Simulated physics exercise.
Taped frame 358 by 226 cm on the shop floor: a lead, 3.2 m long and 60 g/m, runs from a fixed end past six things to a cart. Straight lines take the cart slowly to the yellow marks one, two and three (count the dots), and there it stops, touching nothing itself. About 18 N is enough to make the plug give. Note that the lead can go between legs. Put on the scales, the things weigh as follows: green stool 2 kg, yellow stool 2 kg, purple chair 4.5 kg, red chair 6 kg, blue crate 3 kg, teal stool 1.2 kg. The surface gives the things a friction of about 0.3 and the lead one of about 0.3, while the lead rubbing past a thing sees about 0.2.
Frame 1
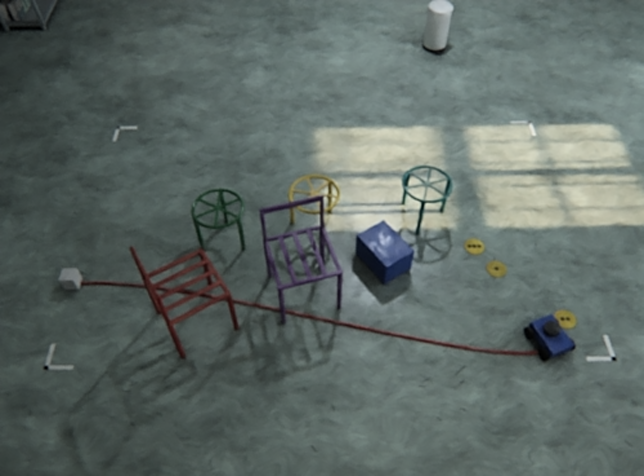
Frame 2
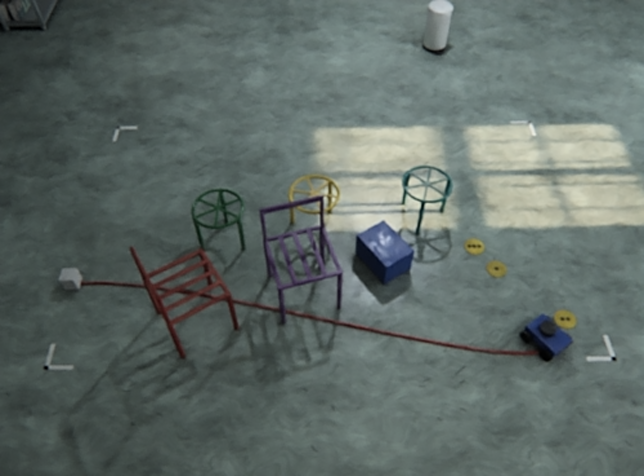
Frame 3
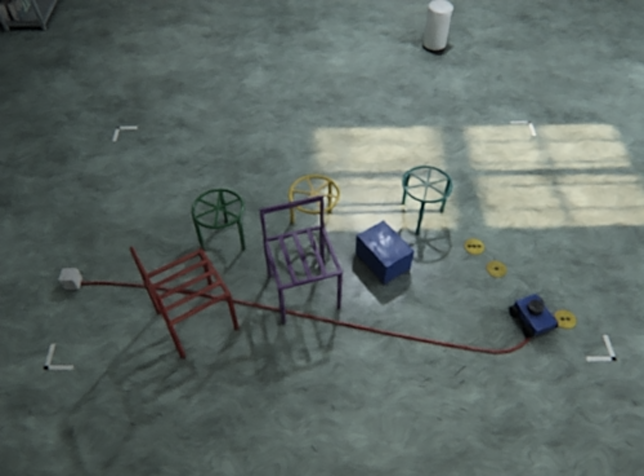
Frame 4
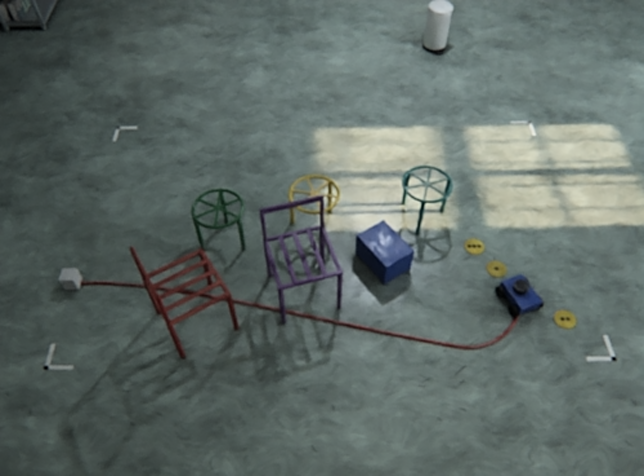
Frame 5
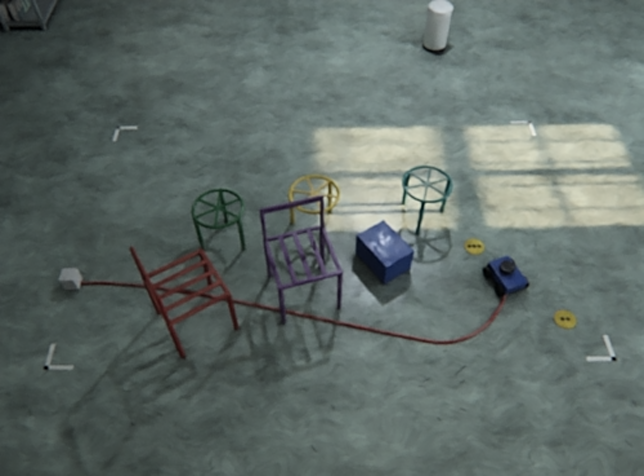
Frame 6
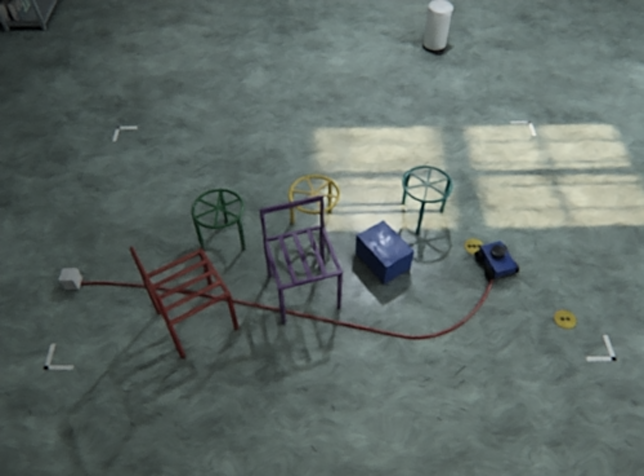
A small blue cart trailing a red cord rolled up and to the left across the shop floor, passing over yellow dotted markers and drawing the cord into a curve below the blue crate.
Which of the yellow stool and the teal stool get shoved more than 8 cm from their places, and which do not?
Outcome: The yellow stool is not shoved, the teal stool is not shoved.
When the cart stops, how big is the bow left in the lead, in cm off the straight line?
50 cm.
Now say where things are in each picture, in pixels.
The first picture shows teal stool (428, 183); marks (496, 269) (565, 319) (474, 247); lead runs through (398, 335) (502, 352); cart (552, 348).
In the second picture, lead runs through (502, 352); cart (551, 346).
In the third picture, lead runs through (502, 352); cart (537, 326).
In the fourth picture, lead runs through (498, 339); cart (522, 305).
In the fifth picture, lead runs through (490, 321); cart (508, 285).
The sixth picture shows teal stool (428, 183); lead runs through (398, 335) (480, 303); cart (499, 270).
Next, cart at (542, 302), lead slack at the fixed end; nothing else has moved.
Then, cart at (544, 301), lead slack at the fixed end; nothing else has moved.
After that, cart at (503, 269), lead slack at the fixed end; nothing else has moved.
Later, cart at (475, 246), lead slack at the fixed end; nothing else has moved.
At the end, cart at (475, 246), lead slack at the fixed end; teal stool 0 cm off its start at (428, 183), yellow stool 0 cm off its start at (314, 193).
